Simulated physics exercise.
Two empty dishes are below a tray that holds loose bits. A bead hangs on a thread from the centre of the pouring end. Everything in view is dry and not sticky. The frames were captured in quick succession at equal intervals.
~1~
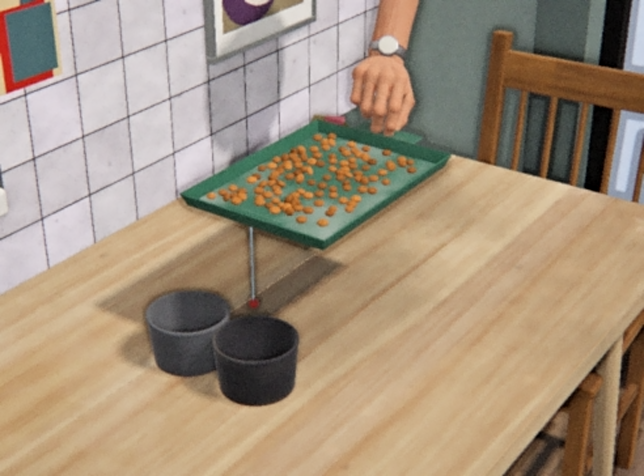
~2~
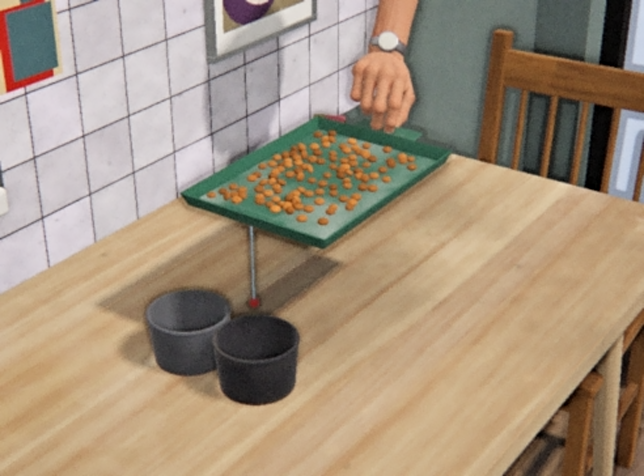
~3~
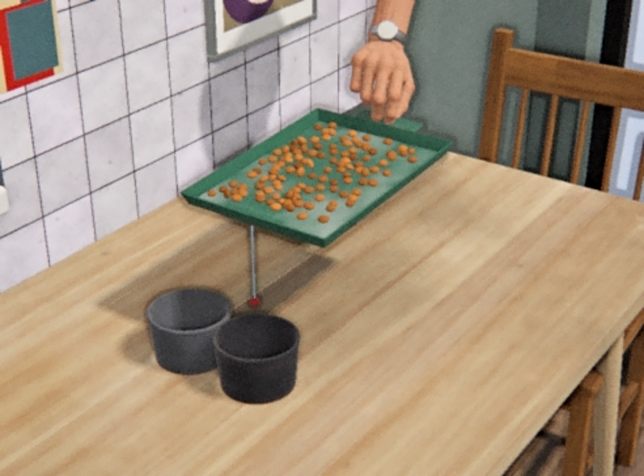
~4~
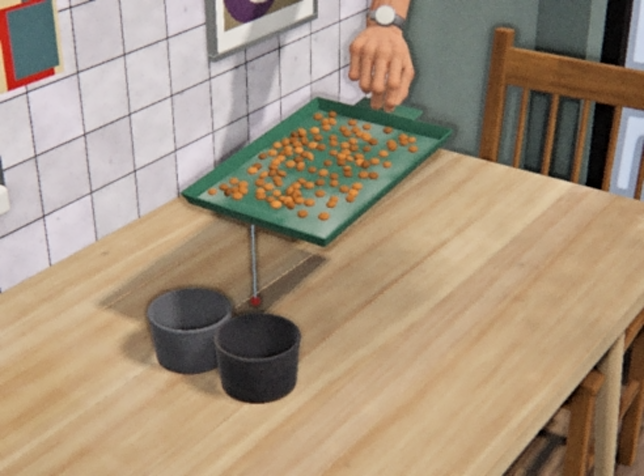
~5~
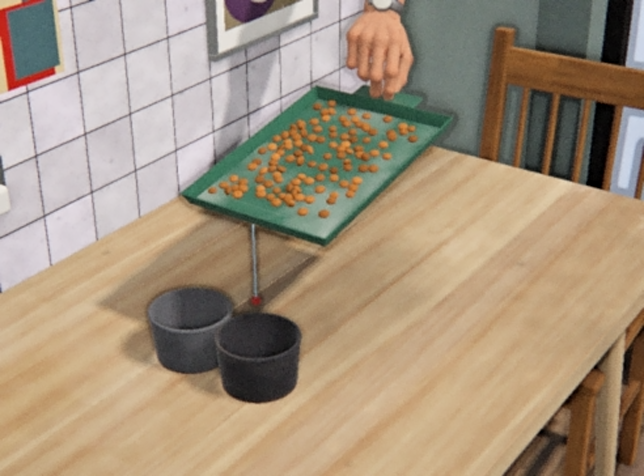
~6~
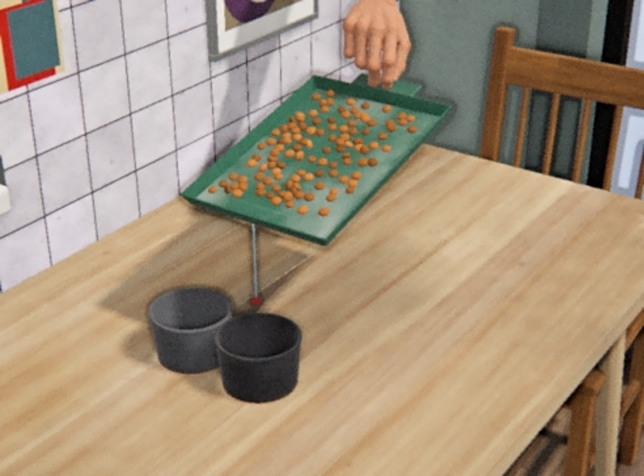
A hand wearing a watch slowly raised the far end of a green tray of small orange-brown bits, tilting it slightly toward two dark, empty dishes on a wooden table while the bits stayed spread out.
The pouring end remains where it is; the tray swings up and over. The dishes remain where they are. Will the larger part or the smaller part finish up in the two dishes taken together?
The larger part does.
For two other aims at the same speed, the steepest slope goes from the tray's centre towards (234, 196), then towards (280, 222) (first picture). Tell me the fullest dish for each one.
First place: The dish to the left; second place: The dish to the right.
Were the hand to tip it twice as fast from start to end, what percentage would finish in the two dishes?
That works out at some 60 per cent.
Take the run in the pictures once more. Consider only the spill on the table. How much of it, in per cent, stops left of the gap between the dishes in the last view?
Around 80 per cent, give or take.
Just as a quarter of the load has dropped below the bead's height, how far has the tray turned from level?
Roughly 75°.
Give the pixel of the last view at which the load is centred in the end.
(229, 363).
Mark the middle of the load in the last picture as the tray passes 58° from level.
In the last view, the load is centred close to (239, 209).
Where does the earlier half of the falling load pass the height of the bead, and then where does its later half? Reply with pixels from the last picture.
The early half goes through (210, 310), the late half through (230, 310).
Soon after the last picture, tray tipped steeply; most on the tray; a small part in the air.
A little later, tray tipped right over; about a quarter on the tray; about a quarter in the right dish; about a third in the left dish; a small part outside both; about a quarter in the air.
Later still, tray tipped past a quarter turn; about a third in the right dish; about half in the left dish; a small part outside both.
At rest, tray tipped past a quarter turn; about a third in the right dish; about half in the left dish; a small part outside both.
